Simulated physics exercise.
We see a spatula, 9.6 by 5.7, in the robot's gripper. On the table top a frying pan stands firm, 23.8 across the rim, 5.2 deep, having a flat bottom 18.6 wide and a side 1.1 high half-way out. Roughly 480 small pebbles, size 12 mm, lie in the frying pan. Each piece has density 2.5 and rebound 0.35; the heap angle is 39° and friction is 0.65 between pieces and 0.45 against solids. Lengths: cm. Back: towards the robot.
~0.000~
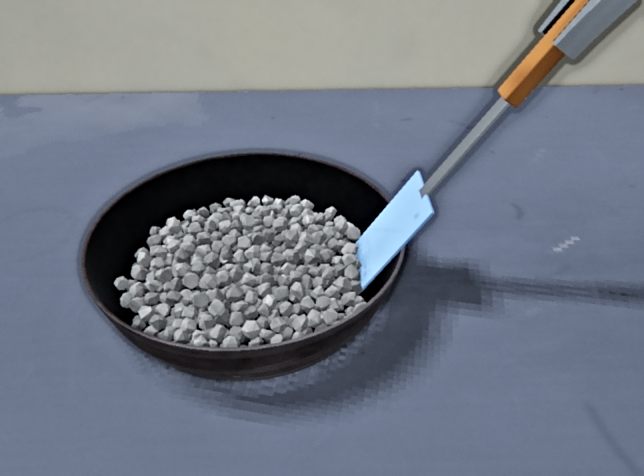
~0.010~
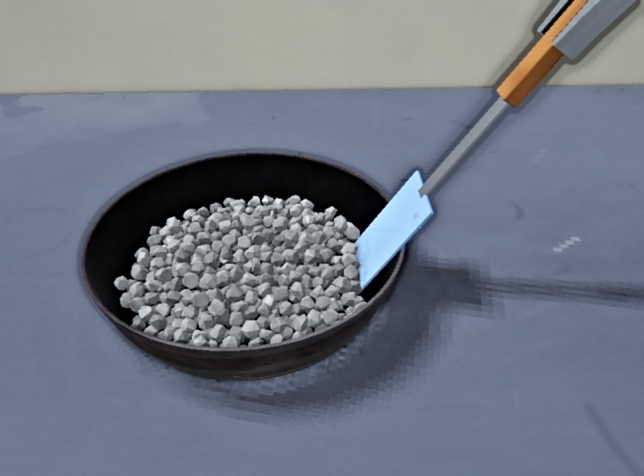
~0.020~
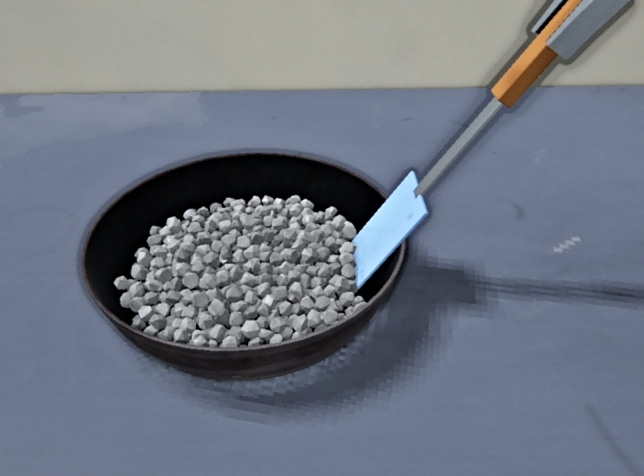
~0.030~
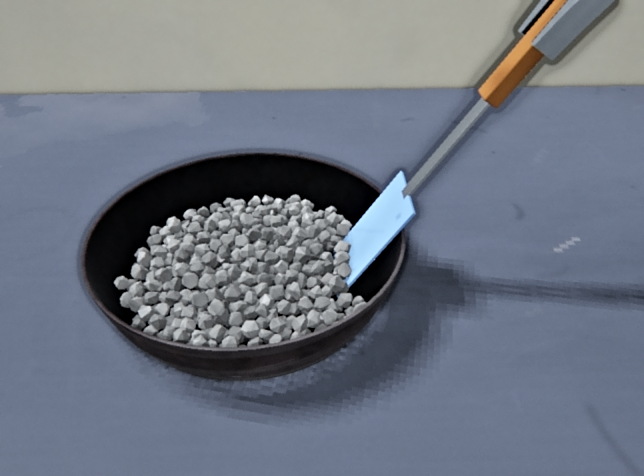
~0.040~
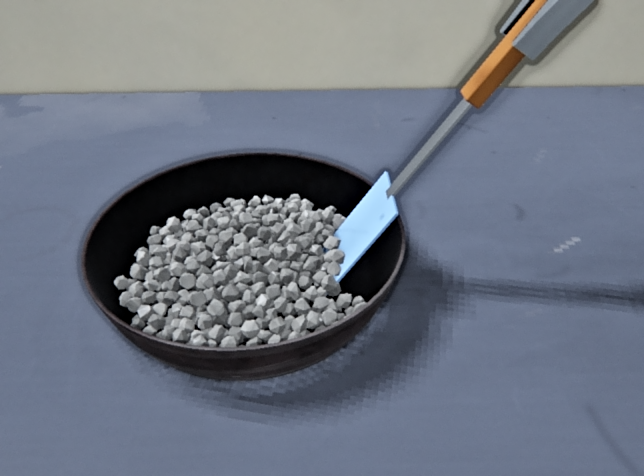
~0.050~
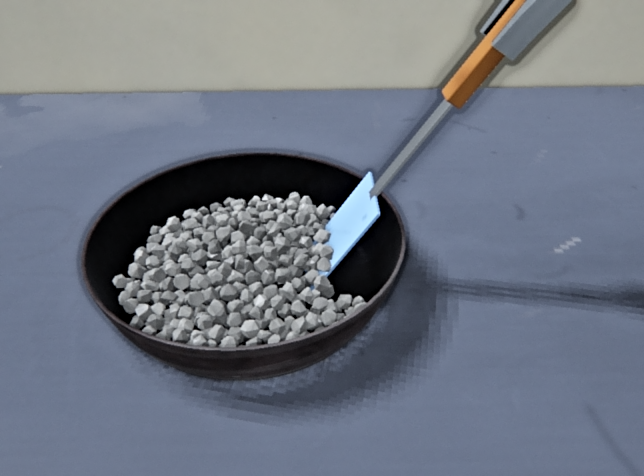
In a dark frying pan, a robot's light-blue spatula slides left against small grey pebbles.
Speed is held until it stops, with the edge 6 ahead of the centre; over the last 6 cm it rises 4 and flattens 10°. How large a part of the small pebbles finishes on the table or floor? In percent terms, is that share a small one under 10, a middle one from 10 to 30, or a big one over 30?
A middle one.
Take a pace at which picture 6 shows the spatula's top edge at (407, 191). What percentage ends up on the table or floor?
I'd say around 0 per cent.
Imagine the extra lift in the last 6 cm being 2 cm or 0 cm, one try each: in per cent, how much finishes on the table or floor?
Try one gives about 10 in a hundred, try two about 0 in a hundred.
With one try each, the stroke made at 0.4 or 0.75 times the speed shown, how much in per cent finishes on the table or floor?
0 and 10 %.
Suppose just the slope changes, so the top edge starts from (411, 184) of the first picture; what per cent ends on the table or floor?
Some 15 per cent.
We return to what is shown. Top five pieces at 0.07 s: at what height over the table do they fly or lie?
They are around 6 cm up.
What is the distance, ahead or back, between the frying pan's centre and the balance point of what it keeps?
Roughly 2.5 centimetres ahead.
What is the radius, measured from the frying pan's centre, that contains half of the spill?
I reckon close to 32 centimetres.
After 0.07 s, sloping 57°, highest piece 7 above the table; 484 in the frying pan.
After 0.10 s, sloping 54°, highest piece 8 above the table; 484 in the frying pan.
After 0.31 s, sloping 47°, highest piece 14 above the table; 403 in the frying pan, 53 on the table or floor, 28 on the blade or in flight.
After 1.36 s, sloping 47°, highest piece 6 above the table; 403 in the frying pan, 81 on the table or floor.
In the end, 403 in the frying pan, 81 on the table or floor. That is 17 % on the table or floor.
